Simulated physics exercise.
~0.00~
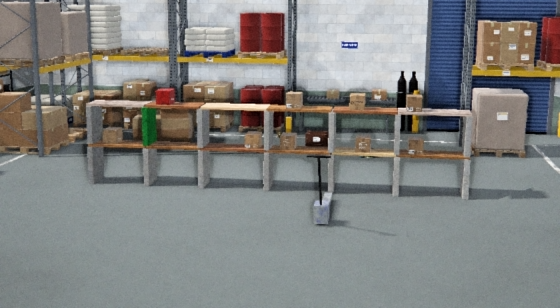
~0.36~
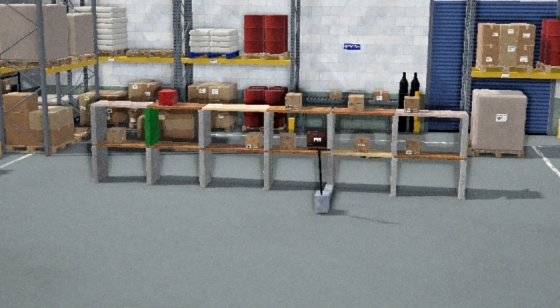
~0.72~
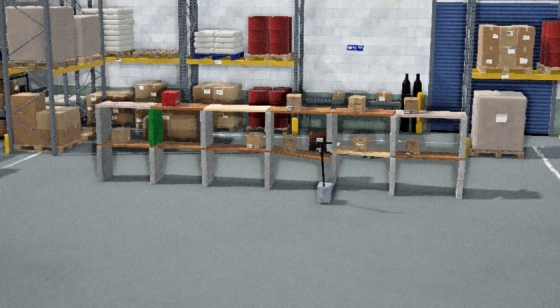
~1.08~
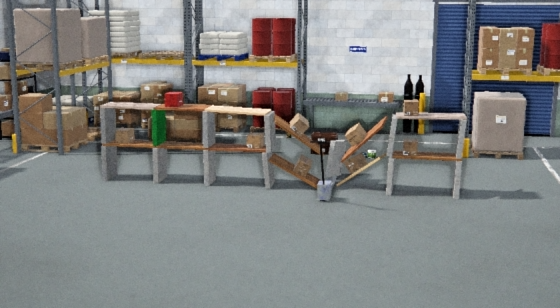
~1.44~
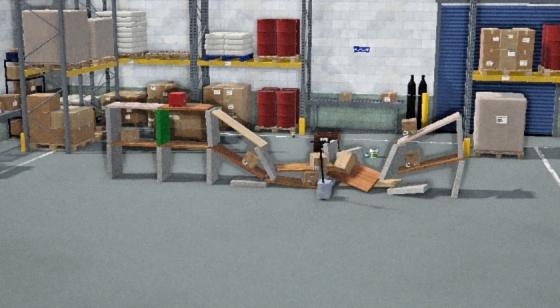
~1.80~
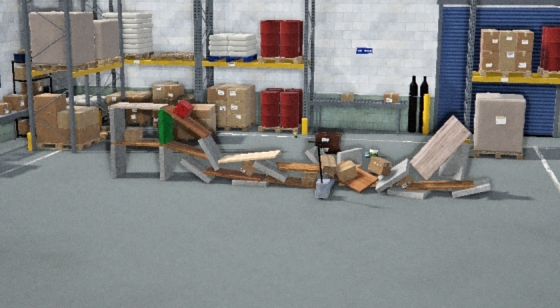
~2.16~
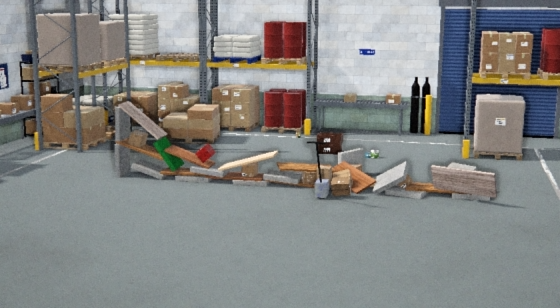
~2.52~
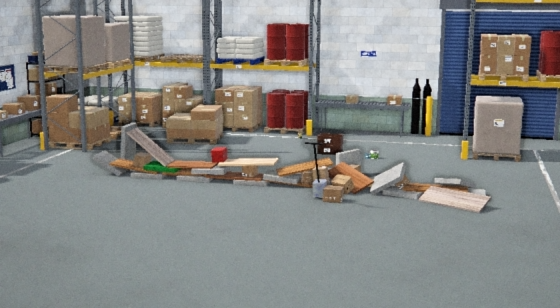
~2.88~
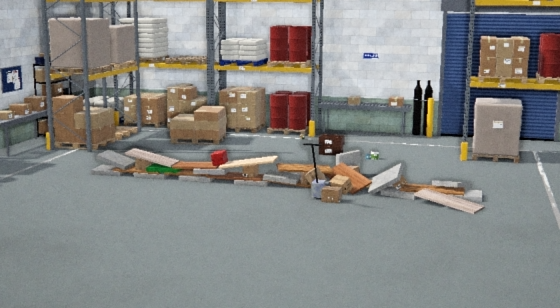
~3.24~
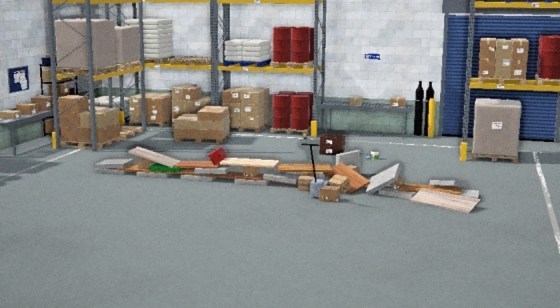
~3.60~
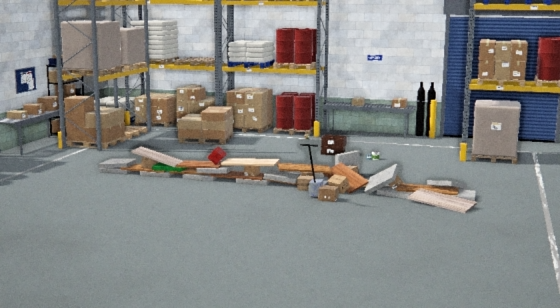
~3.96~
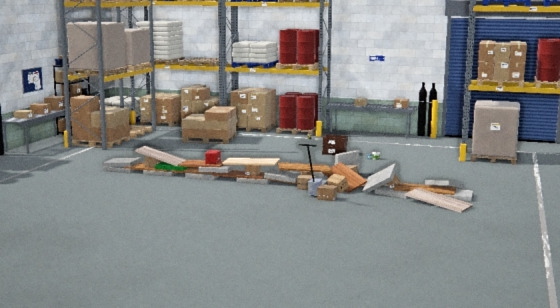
The footage shows a long two-tier row of boards on grey upright blocks, holding cartons, in a warehouse as a small jack pushes in at its base. The middle spans give way first, then the right and left sections topple, leaving everything in a low heap across the floor.
